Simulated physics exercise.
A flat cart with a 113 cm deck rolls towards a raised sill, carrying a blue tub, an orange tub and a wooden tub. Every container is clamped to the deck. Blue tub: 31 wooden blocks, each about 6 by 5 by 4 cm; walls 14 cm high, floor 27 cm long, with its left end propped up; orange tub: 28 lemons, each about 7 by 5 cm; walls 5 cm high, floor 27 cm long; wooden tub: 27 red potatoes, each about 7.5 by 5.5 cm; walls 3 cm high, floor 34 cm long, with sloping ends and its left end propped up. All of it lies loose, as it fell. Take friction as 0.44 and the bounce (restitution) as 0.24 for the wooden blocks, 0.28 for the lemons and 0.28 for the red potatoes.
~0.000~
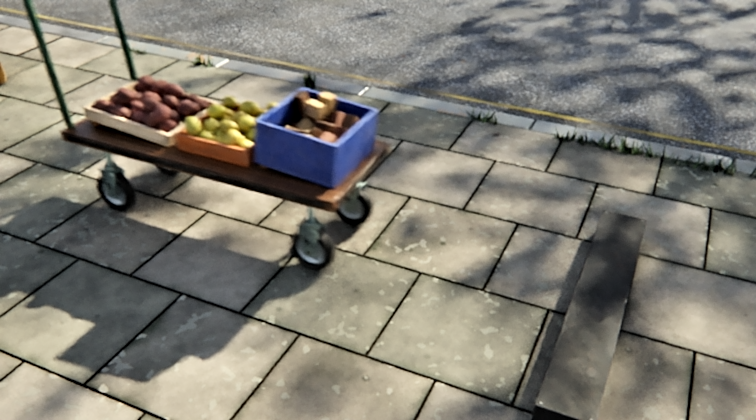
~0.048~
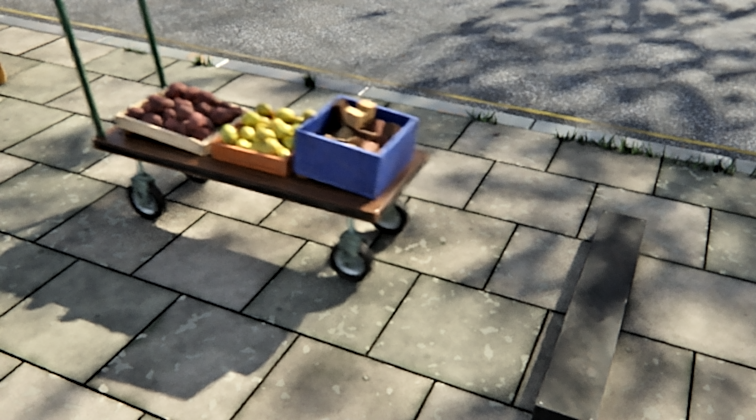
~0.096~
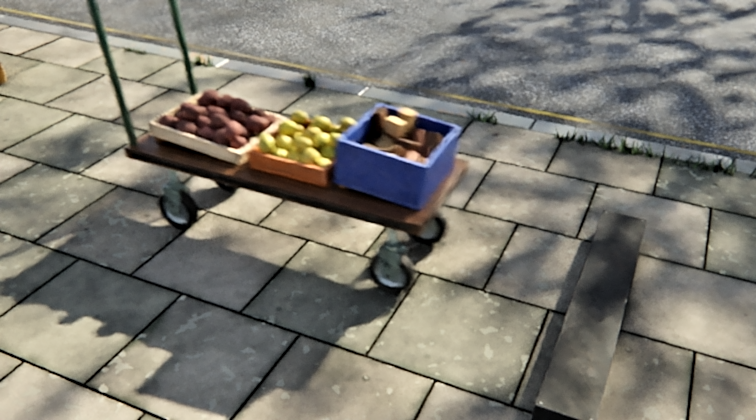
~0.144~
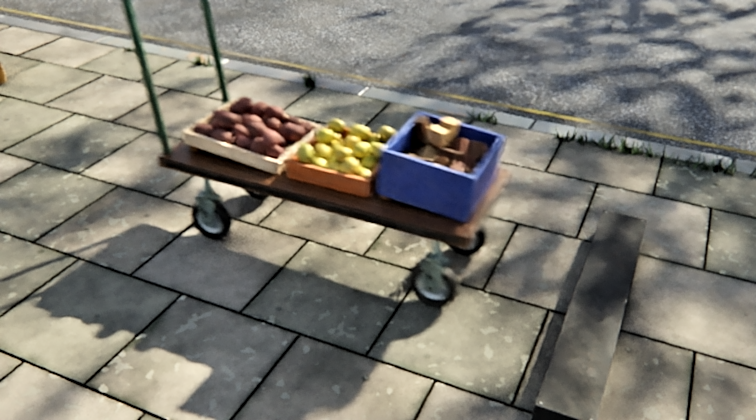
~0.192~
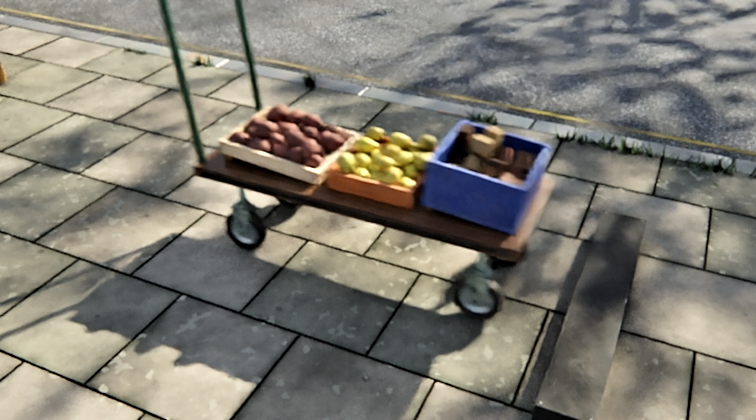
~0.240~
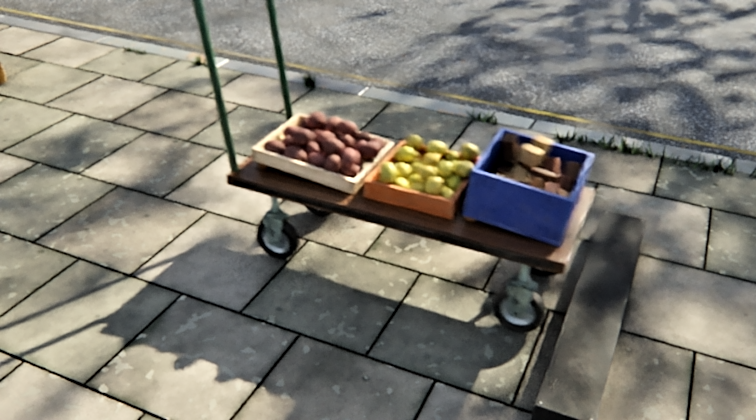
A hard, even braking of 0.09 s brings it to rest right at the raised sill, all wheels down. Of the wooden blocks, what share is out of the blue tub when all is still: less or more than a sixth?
It sheds less than a sixth of them.
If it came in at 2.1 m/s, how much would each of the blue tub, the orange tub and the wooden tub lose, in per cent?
Then blue tub 10, orange tub 10, wooden tub 20 per cent.
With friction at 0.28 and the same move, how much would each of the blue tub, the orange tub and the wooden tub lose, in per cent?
Then blue tub 0, orange tub 20, wooden tub 20 per cent.
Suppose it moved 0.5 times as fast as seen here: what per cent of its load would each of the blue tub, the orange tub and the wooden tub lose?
Then blue tub 0, orange tub 10, wooden tub 10 per cent.
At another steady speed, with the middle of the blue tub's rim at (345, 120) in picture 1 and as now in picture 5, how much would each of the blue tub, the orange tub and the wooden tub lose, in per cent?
Then blue tub 0, orange tub 20, wooden tub 30 per cent.
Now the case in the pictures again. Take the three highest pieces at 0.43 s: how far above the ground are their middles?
About 54 cm.
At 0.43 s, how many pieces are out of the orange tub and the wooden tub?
About: Orange tub 6, wooden tub 8.
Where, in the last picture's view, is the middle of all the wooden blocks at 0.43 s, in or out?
Near (562, 199).
After 0.31 s, 0 of 31 out of the blue tub, 2 of 28 out of the orange tub and 2 of 27 out of the wooden tub.
After 0.43 s, 1 of 31 out of the blue tub, 6 of 28 out of the orange tub and 8 of 27 out of the wooden tub.
After 0.66 s, 1 of 31 out of the blue tub, 8 of 28 out of the orange tub and 9 of 27 out of the wooden tub.
Outcome (at 1.16 s), 1 of 31 out of the blue tub, 8 of 28 out of the orange tub and 10 of 27 out of the wooden tub. Asked share, 1 of 31, 3 per cent.
